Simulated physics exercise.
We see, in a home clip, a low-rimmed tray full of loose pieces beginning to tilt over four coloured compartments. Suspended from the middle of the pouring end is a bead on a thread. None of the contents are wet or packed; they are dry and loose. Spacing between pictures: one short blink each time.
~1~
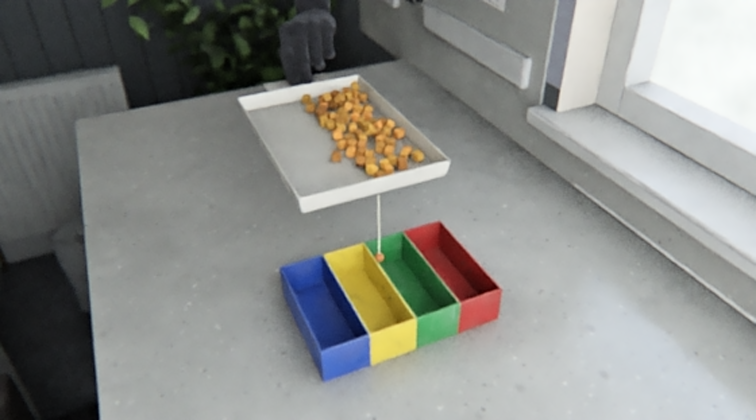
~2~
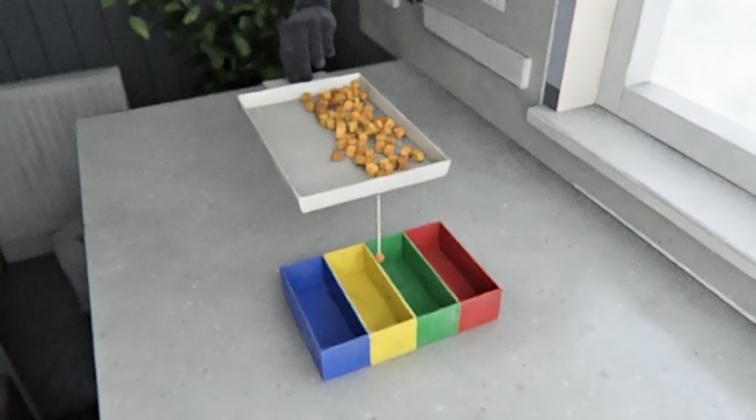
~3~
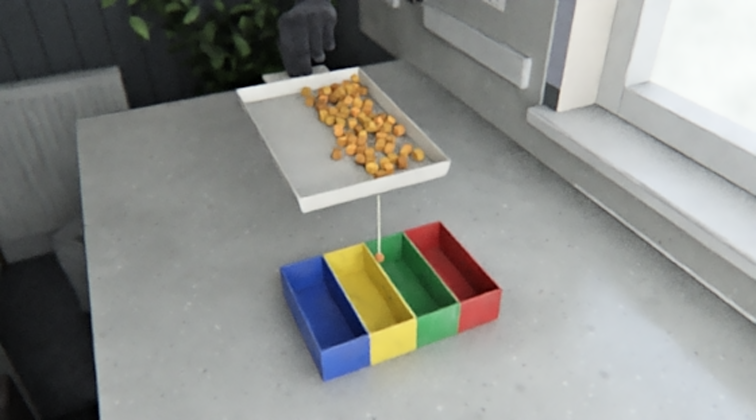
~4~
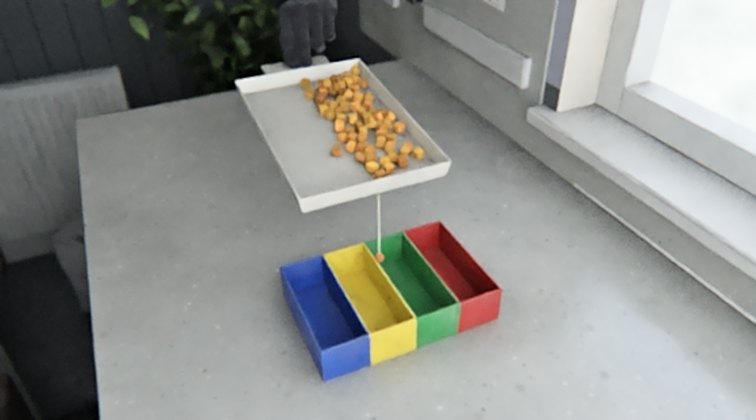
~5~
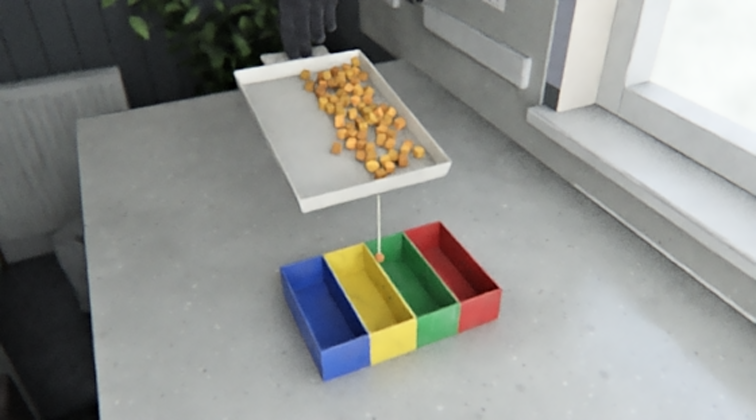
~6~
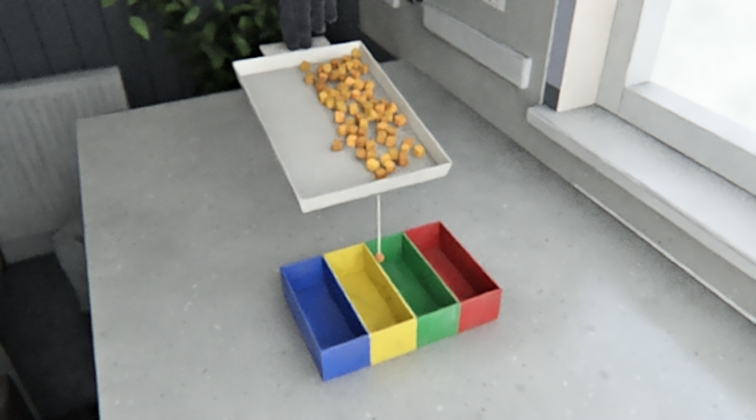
A dark gloved hand behind a white tray of croutons slowly raised its far end, tilting it slightly above blue, yellow, green and red compartments, while the croutons stayed mostly bunched toward the right.
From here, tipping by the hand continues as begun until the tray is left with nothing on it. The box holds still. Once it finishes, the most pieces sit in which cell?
In the green cell.
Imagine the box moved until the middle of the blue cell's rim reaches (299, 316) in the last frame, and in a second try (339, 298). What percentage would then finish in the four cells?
About 80 and 90 per cent.
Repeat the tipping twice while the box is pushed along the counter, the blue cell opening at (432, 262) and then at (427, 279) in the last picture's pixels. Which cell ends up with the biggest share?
The first placement favours the blue cell, while the second favours blue.
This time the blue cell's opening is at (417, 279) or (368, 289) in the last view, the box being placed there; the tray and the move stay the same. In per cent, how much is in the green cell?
Close to 0 in a hundred, then close to 30 in a hundred.
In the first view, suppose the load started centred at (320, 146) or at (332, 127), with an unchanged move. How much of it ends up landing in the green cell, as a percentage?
Close to 30 and close to 30 per cent.
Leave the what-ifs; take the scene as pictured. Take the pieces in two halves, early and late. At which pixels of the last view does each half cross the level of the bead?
Roughly (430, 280) first, then roughly (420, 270).
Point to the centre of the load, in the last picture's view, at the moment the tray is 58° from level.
Somewhere about pixel (397, 162).
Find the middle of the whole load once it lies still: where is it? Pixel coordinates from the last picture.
Resting centre, last picture - approx. (422, 317).
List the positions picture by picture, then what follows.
Corners of the pouring end at (301, 196) and (446, 160), level; middle of the load at (366, 126), croutons; bead on its thread at (379, 257); blue cell at (346, 355); yellow cell at (393, 339); green cell at (438, 323); red cell at (480, 308), in the first frame.
Corners of the pouring end at (301, 197) and (447, 160), level; middle of the load at (366, 125), in the second frame.
Corners of the pouring end at (301, 197) and (447, 160), tipped barely, level across its low end; middle of the load at (366, 122), in the third frame.
Corners of the pouring end at (301, 197) and (447, 161), tipped a little, level across its low end; middle of the load at (367, 117), in the fourth frame.
Corners of the pouring end at (302, 198) and (448, 161), tipped a little, level across its low end; middle of the load at (367, 113), in the fifth frame.
Corners of the pouring end at (302, 199) and (448, 162), tipped a little, level across its low end; middle of the load at (367, 108); blue cell at (346, 355); yellow cell at (393, 339); green cell at (438, 323); red cell at (480, 308), in the sixth frame.
Soon, tray tipped steeply; nearly all on the tray; a stray few in the red cell; a stray few falling or outside the box.
A while on, tray tipped right over; most on the tray; a small part in the blue cell; a stray few in the yellow cell; a stray few in the red cell; a stray few in the green cell; a stray few falling or outside the box.
Towards the end, tray tipped past a quarter turn; about a third in the green cell; about a quarter in the red cell; about a quarter in the yellow cell; a small part in the blue cell; a small part falling or outside the box.
Finally, tray tipped past a quarter turn; about a third in the green cell; about a quarter in the red cell; about a quarter in the yellow cell; a small part in the blue cell; a small part outside the box.
